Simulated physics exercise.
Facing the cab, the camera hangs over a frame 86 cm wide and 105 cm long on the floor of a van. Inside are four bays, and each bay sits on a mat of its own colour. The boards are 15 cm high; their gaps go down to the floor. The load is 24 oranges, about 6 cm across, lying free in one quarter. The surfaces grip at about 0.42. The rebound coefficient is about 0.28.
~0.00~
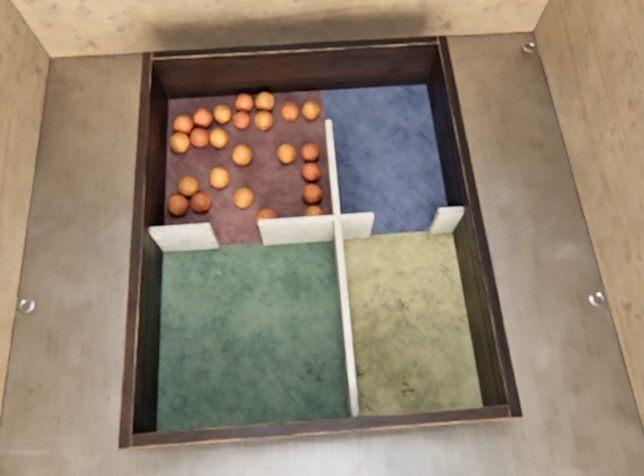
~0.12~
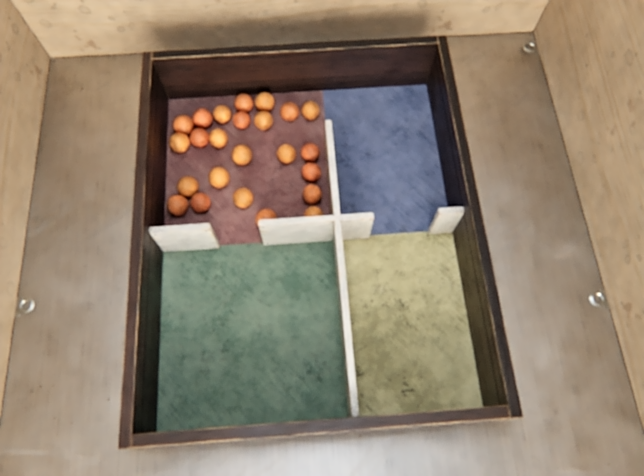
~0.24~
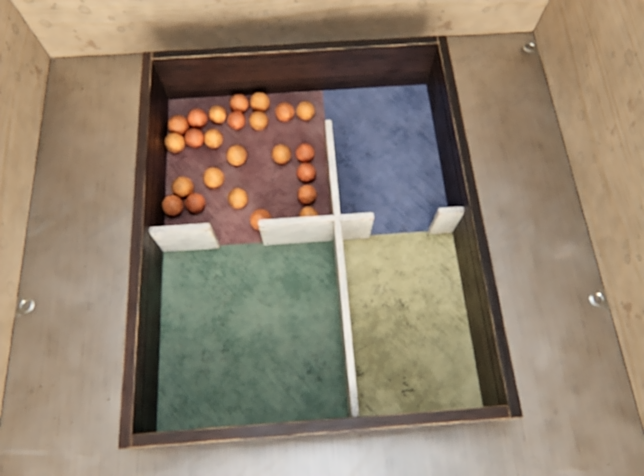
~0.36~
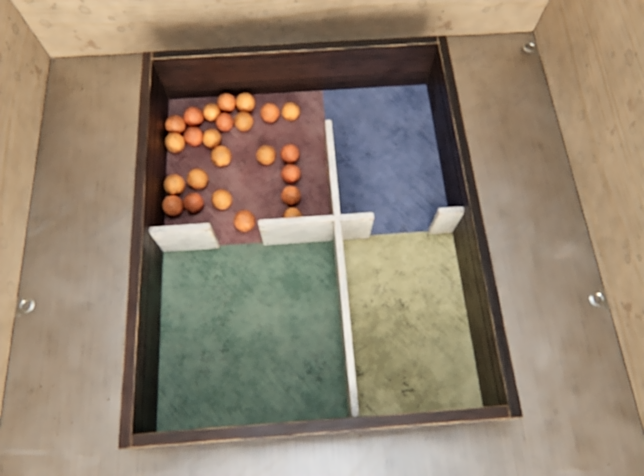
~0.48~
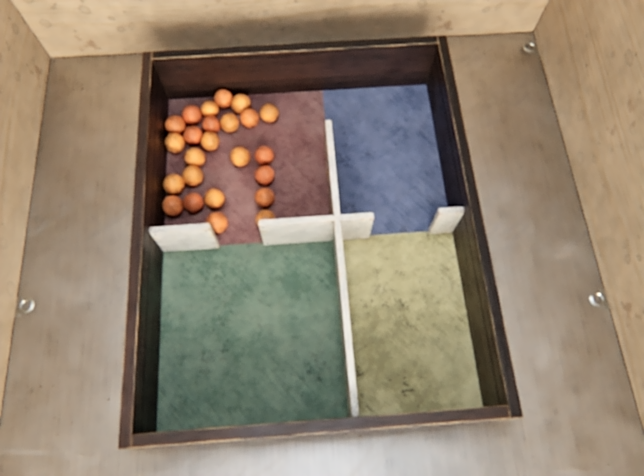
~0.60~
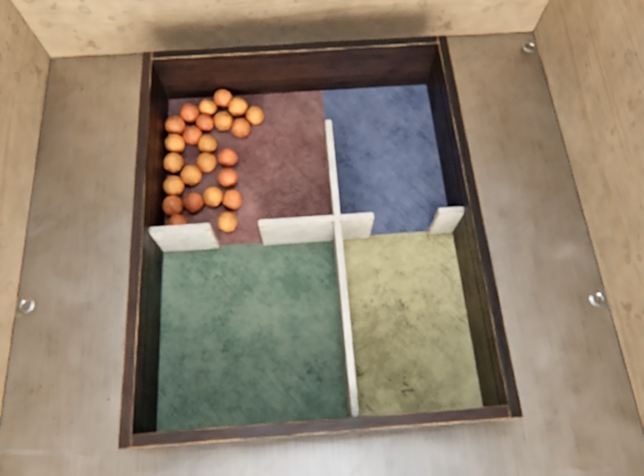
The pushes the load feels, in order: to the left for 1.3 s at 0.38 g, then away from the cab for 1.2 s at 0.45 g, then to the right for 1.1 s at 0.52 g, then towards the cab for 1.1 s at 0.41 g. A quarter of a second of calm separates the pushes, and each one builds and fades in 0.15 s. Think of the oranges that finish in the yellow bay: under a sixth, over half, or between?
I'd say smaller than a sixth of the oranges come to rest in the yellow bay.
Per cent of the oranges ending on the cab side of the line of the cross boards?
About 80 %.
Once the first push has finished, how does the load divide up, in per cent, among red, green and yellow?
Red 100, green 0, yellow 0 per cent.
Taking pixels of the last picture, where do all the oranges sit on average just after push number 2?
On average, close to pixel (217, 227).
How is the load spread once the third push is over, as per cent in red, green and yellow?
Red 60, green 20, yellow 0 %.
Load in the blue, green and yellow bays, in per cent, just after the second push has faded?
Reading then: Blue 0 %, green 20 %, yellow 0 %.
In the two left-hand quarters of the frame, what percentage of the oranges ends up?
I'd say close to 80 per cent.
After push 1 (1.54 s), 24 in the red bay.
After push 2 (2.99 s), 19 in the red bay and 5 in the green bay.
After push 3 (4.34 s), 15 in the red bay, 3 in the blue bay and 6 in the green bay.
After push 4 (5.69 s), 14 in the red bay, 6 in the blue bay and 4 in the green bay.
When it is over (at 6.56 s), 14 in the red bay, 6 in the blue bay and 4 in the green bay. Asked share, 0 of 24, 0 per cent.
